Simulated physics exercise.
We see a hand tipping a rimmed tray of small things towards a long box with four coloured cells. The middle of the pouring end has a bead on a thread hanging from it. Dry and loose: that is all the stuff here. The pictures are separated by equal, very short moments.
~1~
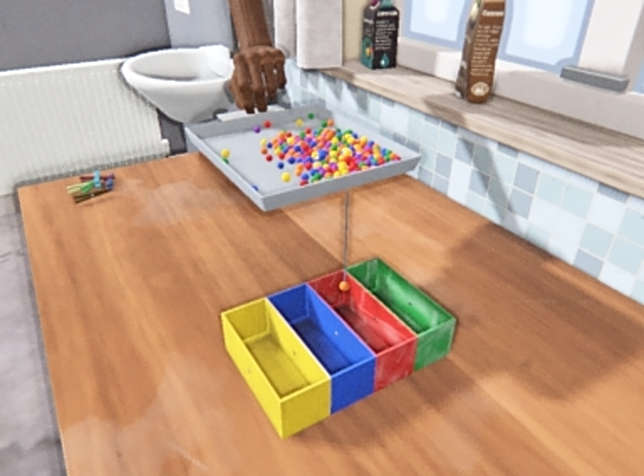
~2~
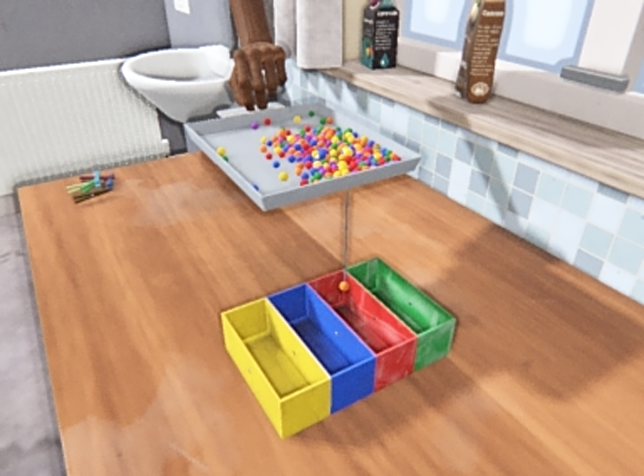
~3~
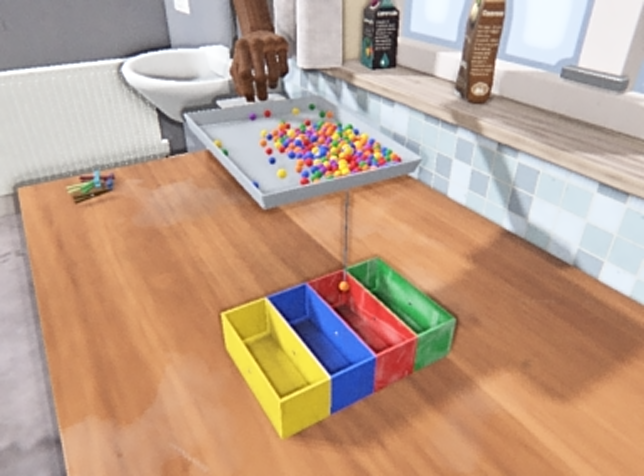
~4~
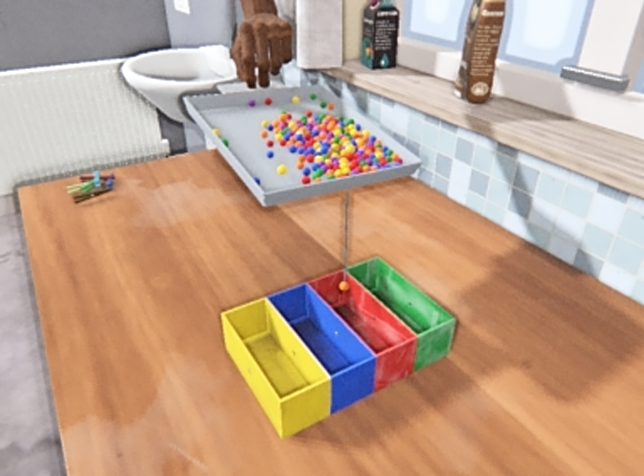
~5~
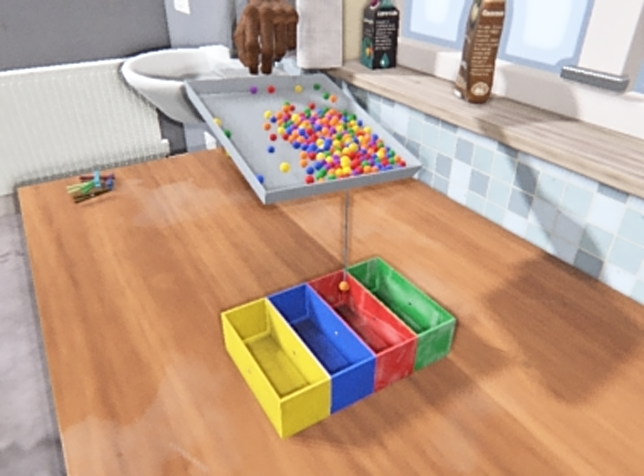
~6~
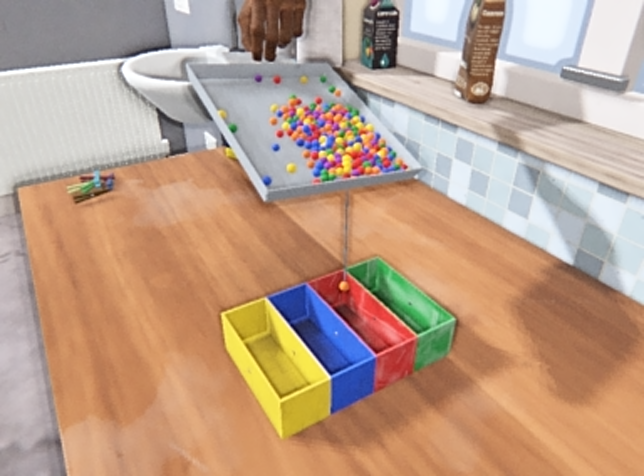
The clip shows a hand gradually raising the back of a grey tray above a box with yellow, blue, red and green cells, as the tray tilts and some of the colourful beads inside begin rolling across it.
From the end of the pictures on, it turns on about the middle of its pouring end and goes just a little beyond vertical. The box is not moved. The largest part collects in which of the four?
In the green cell.
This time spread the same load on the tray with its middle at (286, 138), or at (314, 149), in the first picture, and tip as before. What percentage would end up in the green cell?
Share in order: Roughly 30 %, 40 %.
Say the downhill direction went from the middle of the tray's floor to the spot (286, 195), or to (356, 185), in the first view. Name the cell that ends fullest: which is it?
First try: That yellow cell; second try: That green cell.
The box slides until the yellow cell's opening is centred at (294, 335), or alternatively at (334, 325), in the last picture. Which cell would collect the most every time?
Try 1 - green; try 2 - red.
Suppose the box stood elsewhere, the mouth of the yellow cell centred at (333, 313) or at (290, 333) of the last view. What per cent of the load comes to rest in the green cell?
The first position comes out at 10 per cent, the other at 60 per cent.
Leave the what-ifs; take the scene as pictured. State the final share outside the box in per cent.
Around 50 %.
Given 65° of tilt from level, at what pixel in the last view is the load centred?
Check around (385, 167) in the last picture.
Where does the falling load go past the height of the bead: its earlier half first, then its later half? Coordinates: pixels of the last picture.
Near (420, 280) and later near (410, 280).
Just after the last frame, tray tipped steeply; the larger part on the tray; just a few in the green cell; about a tenth falling or outside the box.
A moment on, tray tipped past a quarter turn; about a tenth on the tray; roughly a third in the green cell; about a tenth in the red cell; just a few in the blue cell; roughly half falling or outside the box.
Further on, tray tipped past a quarter turn; roughly half in the green cell; about a tenth in the red cell; just a few in the blue cell; roughly half falling or outside the box.
When it is over, tray tipped past a quarter turn; roughly half in the green cell; about a tenth in the red cell; just a few in the blue cell; not one in the yellow cell; roughly half outside the box.
